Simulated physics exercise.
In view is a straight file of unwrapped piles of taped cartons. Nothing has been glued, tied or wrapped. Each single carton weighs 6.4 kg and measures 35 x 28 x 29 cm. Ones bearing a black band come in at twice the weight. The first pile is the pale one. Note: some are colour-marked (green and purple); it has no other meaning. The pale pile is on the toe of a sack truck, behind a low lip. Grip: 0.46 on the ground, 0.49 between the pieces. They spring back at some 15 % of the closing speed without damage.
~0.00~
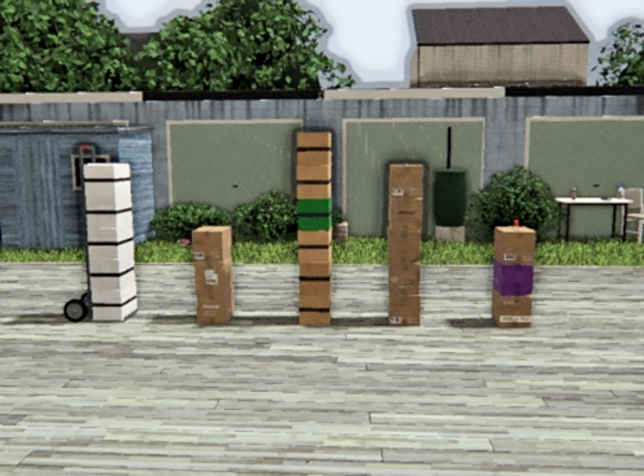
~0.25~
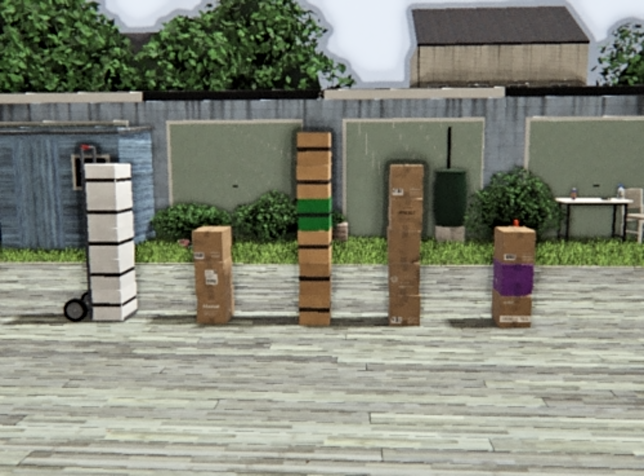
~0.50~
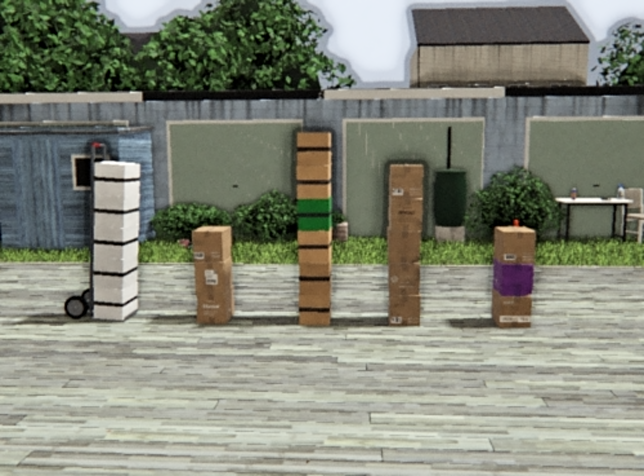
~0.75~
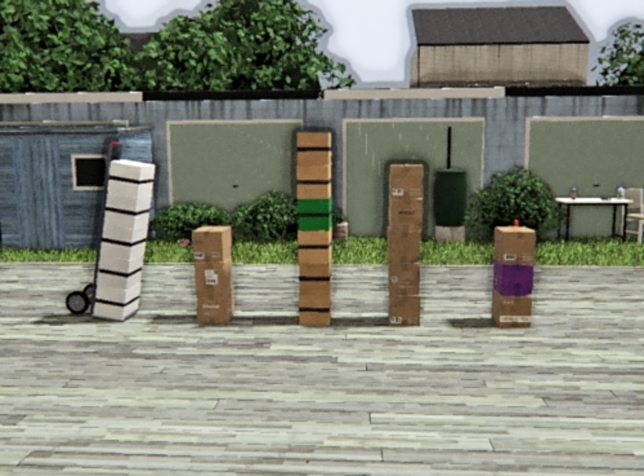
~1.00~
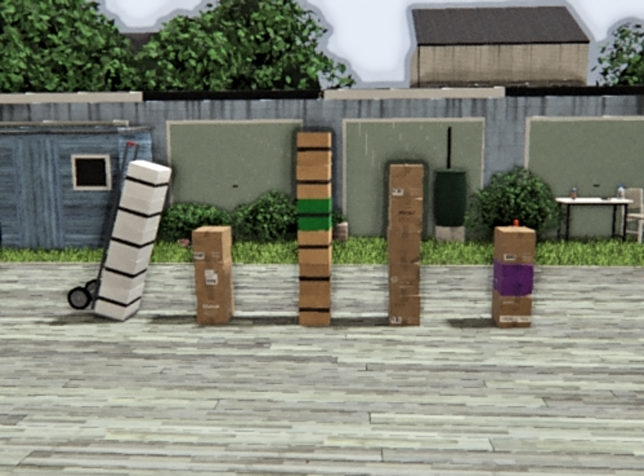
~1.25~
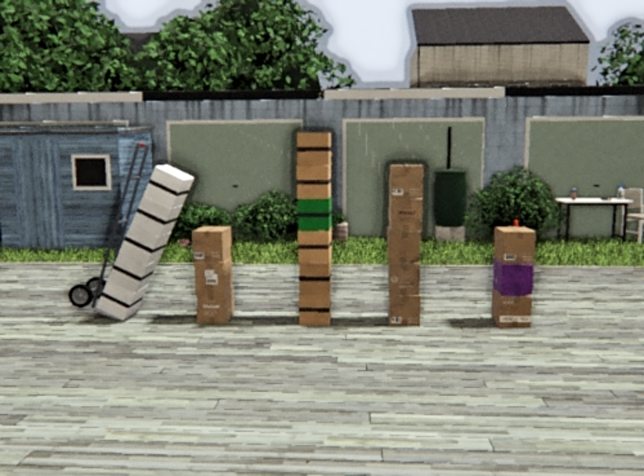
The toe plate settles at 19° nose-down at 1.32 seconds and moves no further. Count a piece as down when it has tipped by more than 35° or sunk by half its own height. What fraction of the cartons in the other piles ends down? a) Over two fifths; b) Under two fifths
a, over two fifths.
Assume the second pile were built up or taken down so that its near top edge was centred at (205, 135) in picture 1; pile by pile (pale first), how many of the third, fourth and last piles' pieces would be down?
Pile by pile that makes third 6, fourth 4, last 3.
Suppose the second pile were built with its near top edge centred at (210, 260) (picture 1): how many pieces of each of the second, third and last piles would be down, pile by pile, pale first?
In that case second 2, third 0, last 0.
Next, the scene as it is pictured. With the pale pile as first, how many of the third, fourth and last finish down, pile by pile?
For the third pile 6, for the fourth pile 5, for the last pile 3.
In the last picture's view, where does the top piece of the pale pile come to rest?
The top piece finishes near (348, 276).
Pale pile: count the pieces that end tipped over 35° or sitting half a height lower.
The number you get is 5.
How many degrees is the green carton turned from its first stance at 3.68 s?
Angle at that time, about 50 degrees.
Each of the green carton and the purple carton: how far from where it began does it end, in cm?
Result: Green at 140 cm, purple at 120 cm.
Around 1.70 s, 5 of the pale pile down; none of the 17 other cartons down, 3 disturbed.
Around 2.92 s, 5 of the pale pile down; 3 of the 17 other cartons down; green carton tipped 19°.
Around 3.68 s, 5 of the pale pile down; 14 of the 17 other cartons down; green carton tipped 52°, 39 cm lower; purple carton tipped 12°.
Around 4.22 s, 5 of the pale pile down; 16 of the 17 other cartons down; purple carton on its side; green carton tipped 57°, 62 cm lower.
Finally (5.5 s), 5 of the pale pile down; 17 of the 17 other cartons down; purple carton on its side; green carton tipped 57°, 62 cm lower. That is 100 per cent. Seen by the last camera, middles, green carton near (448, 281).
